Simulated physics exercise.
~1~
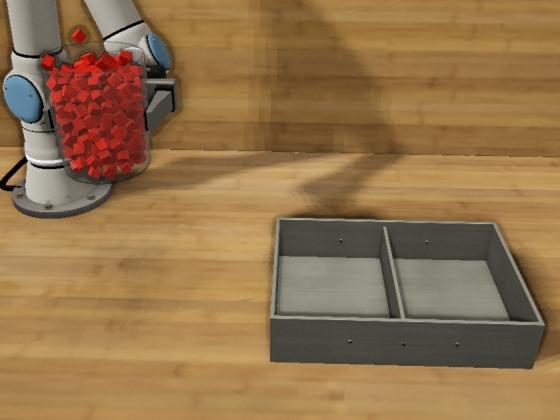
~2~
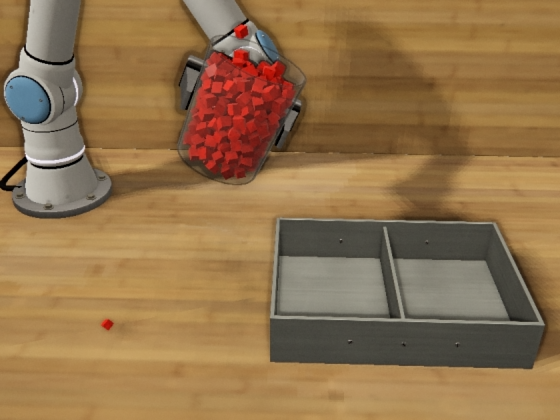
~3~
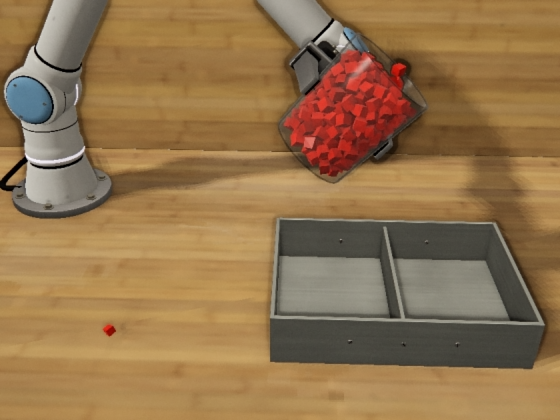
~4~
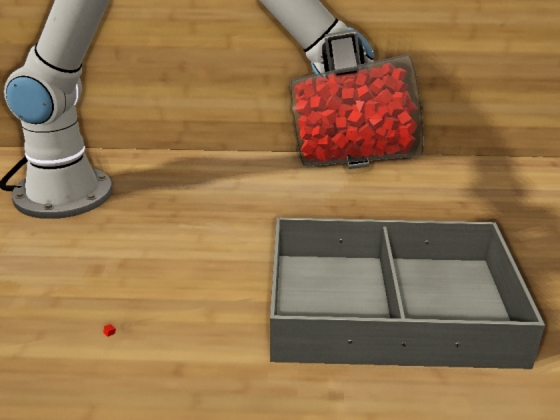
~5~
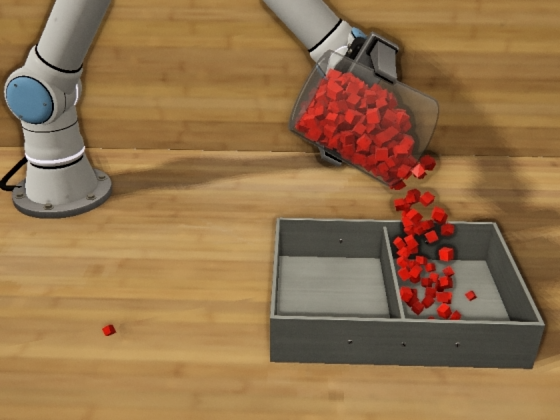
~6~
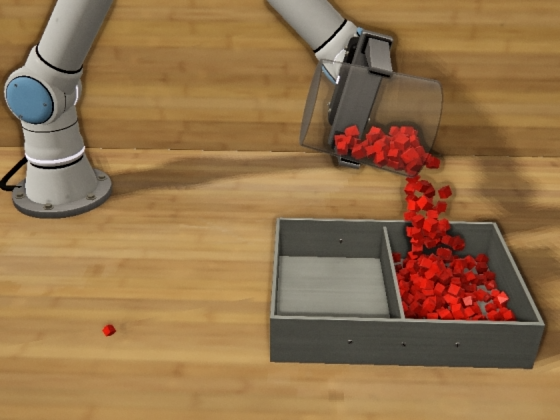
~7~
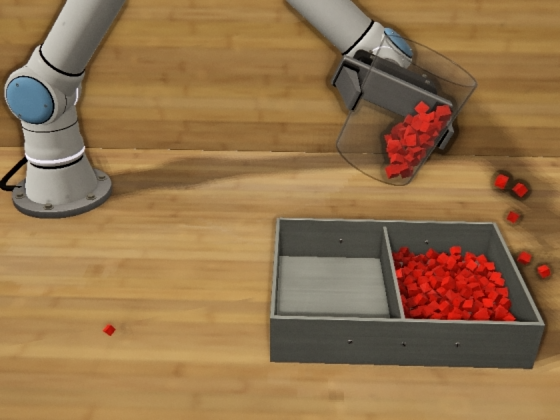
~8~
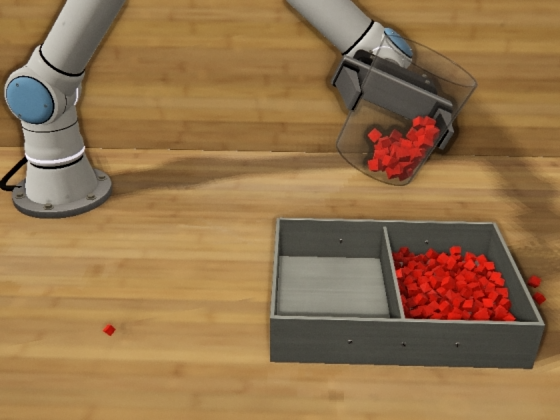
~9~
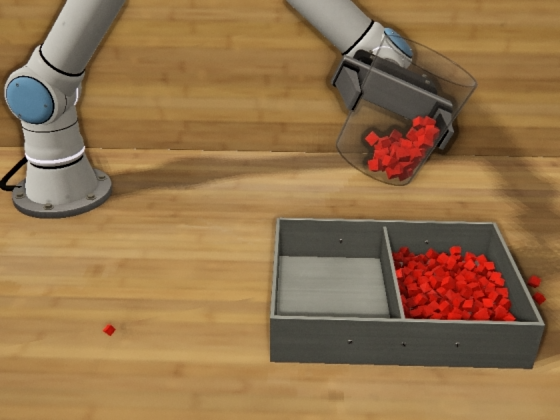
Robot arm carrying a clear container of red cubes rightward, pouring most into a gray box's right compartment, then holding still.
